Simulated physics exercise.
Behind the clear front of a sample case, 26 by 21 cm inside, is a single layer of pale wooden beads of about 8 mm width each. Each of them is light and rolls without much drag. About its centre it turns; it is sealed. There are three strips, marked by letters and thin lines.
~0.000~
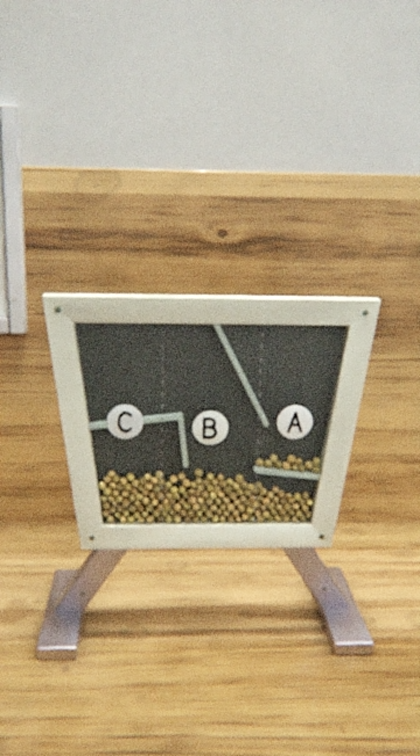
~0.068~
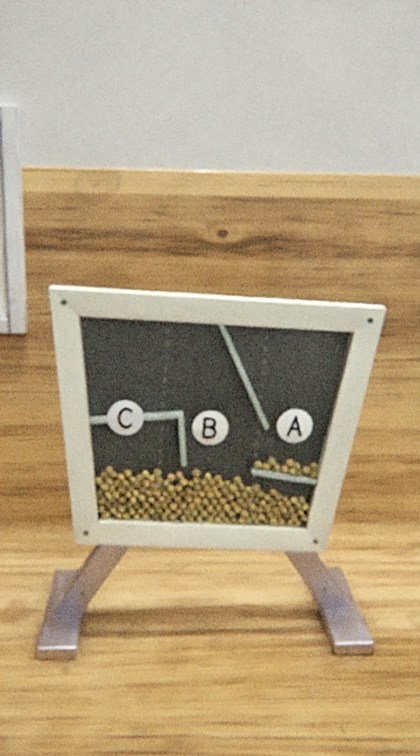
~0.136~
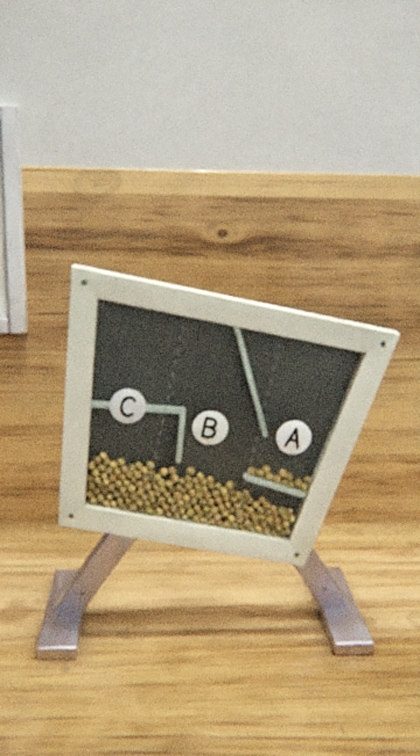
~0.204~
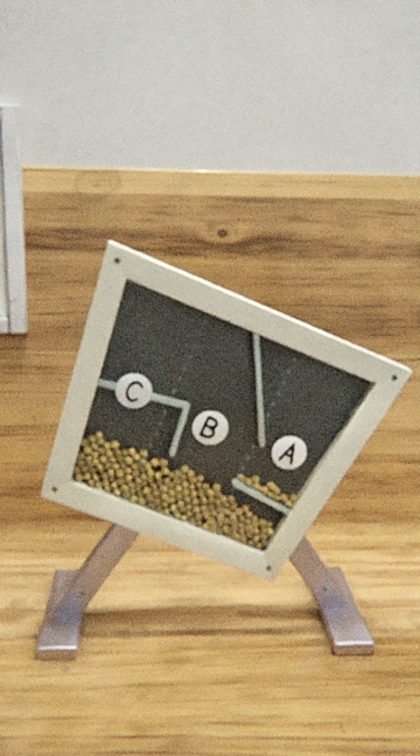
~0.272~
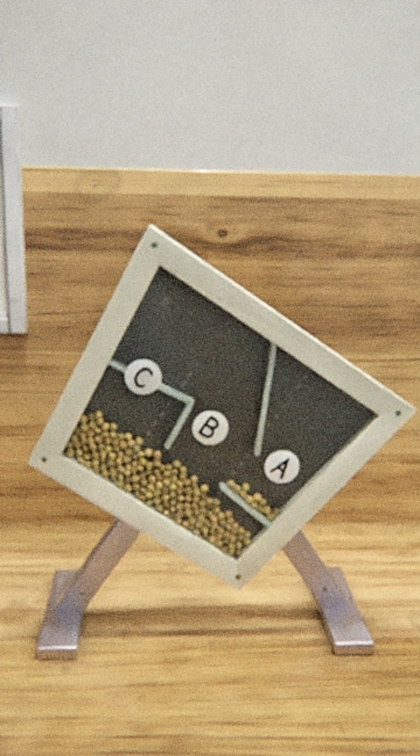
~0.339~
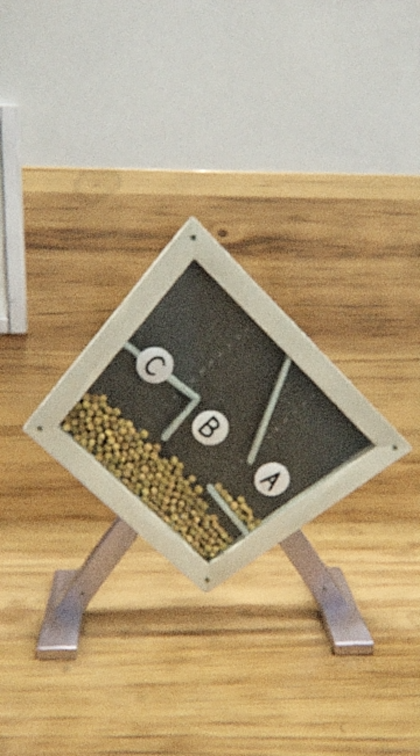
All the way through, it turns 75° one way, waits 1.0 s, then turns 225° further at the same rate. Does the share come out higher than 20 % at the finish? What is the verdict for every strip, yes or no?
Verdicts - strip A: No, strip B: No, strip C: Yes.
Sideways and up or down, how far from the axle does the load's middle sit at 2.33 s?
About 5 cm left and 3 cm below.
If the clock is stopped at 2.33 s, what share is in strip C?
I'd say some 15 in a hundred.
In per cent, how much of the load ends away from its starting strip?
Roughly 75 per cent.
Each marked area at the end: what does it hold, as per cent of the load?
Final shares, per cent - strip A = 10; strip B = 15; strip C = 75.
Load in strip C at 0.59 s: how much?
About 10 percent.
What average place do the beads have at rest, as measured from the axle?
Offset approx. 5 cm left, 4 cm below.
After 0.59 s, it stands 75° clockwise; the beads' middle is 6 cm left of and 5 cm below the centre; A 40 %, B 55 %, C 10 %.
After 2.33 s, it has come round 187° clockwise; the beads' middle is 5 cm left of and 3 cm below the centre; A 60 %, B 25 %, C 15 %.
After 3.08 s, it has come round 300° clockwise; the beads' middle is 5 cm left of and 1 cm below the centre; A 25 %, B 15 %, C 60 %.
All still by 4.2 s, it has come round 300° clockwise; A 10 %, B 15 %, C 75 %.
